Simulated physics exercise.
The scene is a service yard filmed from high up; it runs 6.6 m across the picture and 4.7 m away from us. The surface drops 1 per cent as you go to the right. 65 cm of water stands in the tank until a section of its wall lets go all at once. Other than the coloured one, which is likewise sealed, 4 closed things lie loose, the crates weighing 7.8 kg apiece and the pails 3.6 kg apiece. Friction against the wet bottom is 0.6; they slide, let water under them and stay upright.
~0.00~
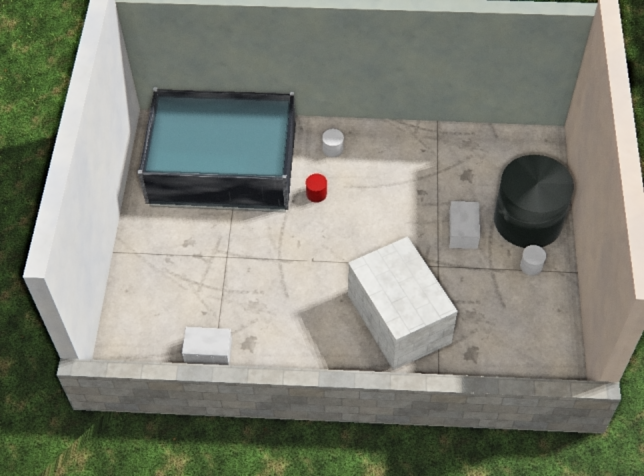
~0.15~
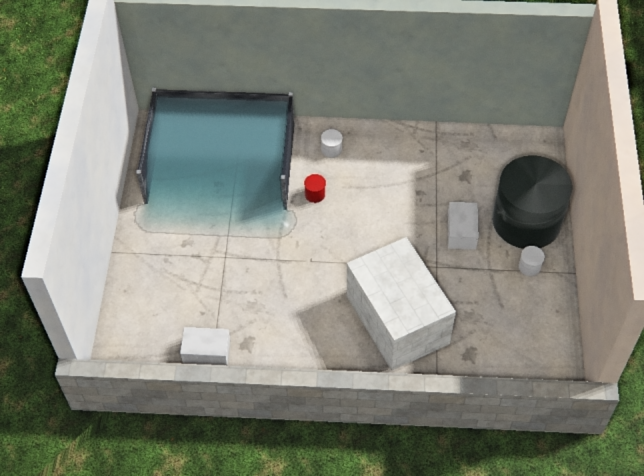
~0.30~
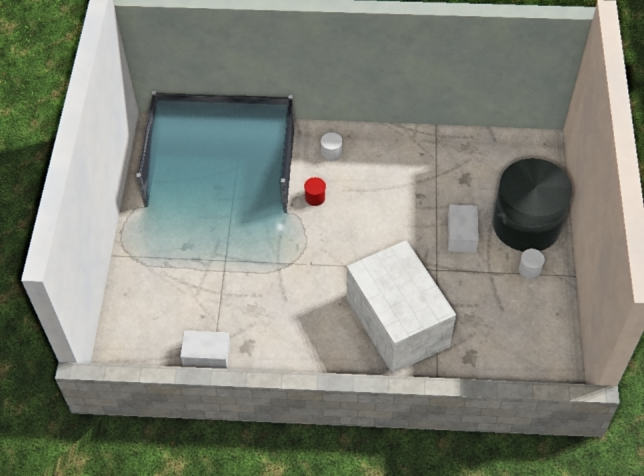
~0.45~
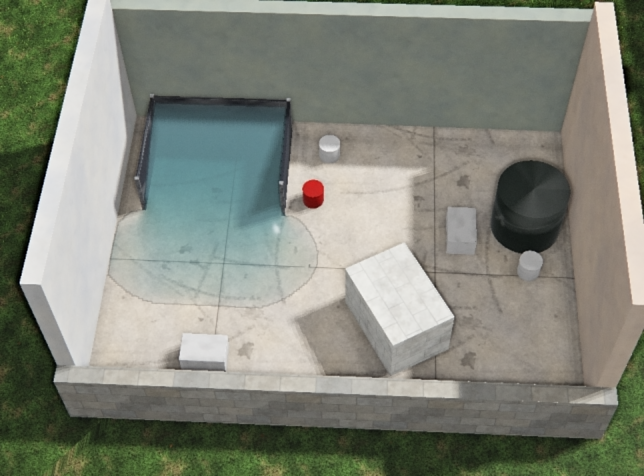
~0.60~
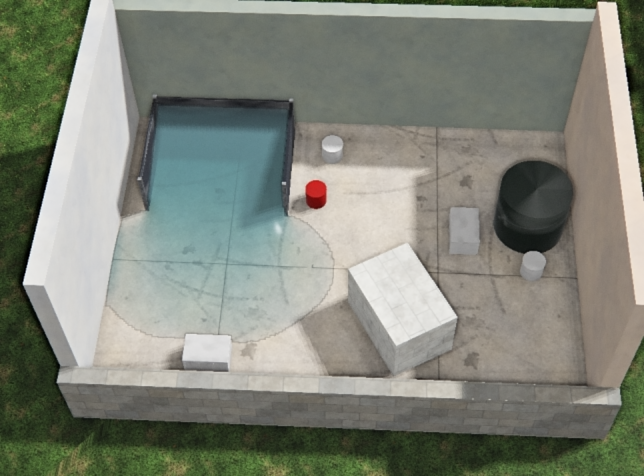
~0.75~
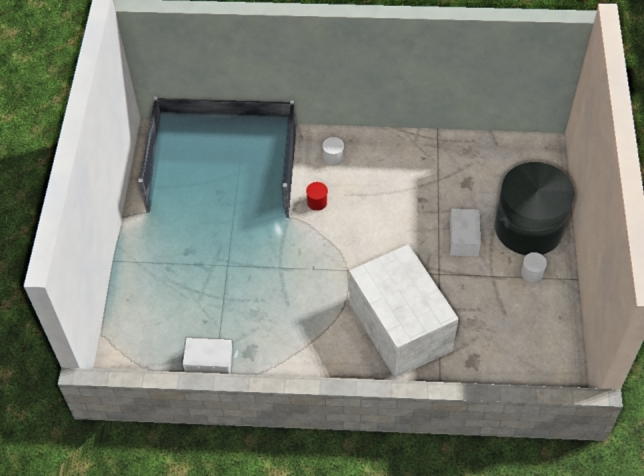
A glass-sided tank in a walled yard lost its front panel, and its water spread steadily across the floor toward the viewer, reaching a pale block, while the red pail and other objects stayed put.
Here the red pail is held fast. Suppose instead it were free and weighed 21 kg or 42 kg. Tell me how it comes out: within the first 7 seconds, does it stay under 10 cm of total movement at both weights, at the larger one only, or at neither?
At both.
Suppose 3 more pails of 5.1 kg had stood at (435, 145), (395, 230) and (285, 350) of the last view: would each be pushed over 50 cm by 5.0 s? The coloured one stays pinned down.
One after another they come out within the mark, beyond the mark, beyond the mark.
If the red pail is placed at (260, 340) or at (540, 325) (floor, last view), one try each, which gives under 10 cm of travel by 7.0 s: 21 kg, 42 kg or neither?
Well, just the big one for the first, the little one does for the second.
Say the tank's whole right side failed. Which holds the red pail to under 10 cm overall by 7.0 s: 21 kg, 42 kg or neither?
Neither one.
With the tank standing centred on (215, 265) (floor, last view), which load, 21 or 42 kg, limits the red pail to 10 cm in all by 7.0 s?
In that case the lighter mass suffices.
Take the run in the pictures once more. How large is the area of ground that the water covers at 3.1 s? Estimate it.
Flooded: Near 18 m2.
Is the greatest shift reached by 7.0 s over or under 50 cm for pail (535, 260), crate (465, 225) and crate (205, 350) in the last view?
Above, below, above.
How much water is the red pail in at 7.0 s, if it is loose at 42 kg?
4 cm, roughly.
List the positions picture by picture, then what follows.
The red pail at (316, 182), on the bottom; 3.0 m2 under water; 0 of 5 have shifted, in the first picture.
The red pail at (315, 183) rests on the ground; 4.1 m2 under water; 0 of 5 have shifted, in the second picture.
The red pail at (315, 186), on the bottom; 5.5 m2 under water; 0 of 5 have shifted, in the third picture.
The red pail at (313, 188) rests on the ground; water covers 7.1 m2; 0 of 5 have shifted, in the fourth picture.
The red pail at (316, 189), on the bottom; water covers 8.8 m2; 0 of 5 have shifted, in the fifth picture.
The red pail at (317, 190), on the bottom; 10.4 m2 under water; 0 of 5 have shifted, in the sixth picture.
After 1.4 s the red pail would be 0 cm from its start with 21 kg and 0 cm from its start with 42 kg; 0 cm of water round it then.
After 3.1 s the red pail would be 0 cm from its start with 21 kg and 0 cm from its start with 42 kg; 0 cm of water round it then.
After 4.9 s the red pail would be 0 cm from its start with 21 kg and 0 cm from its start with 42 kg; 3 cm of water round it then.
After 7.0 s the red pail would be 0 cm from its start with 21 kg and 0 cm from its start with 42 kg; 4 cm of water round it then.
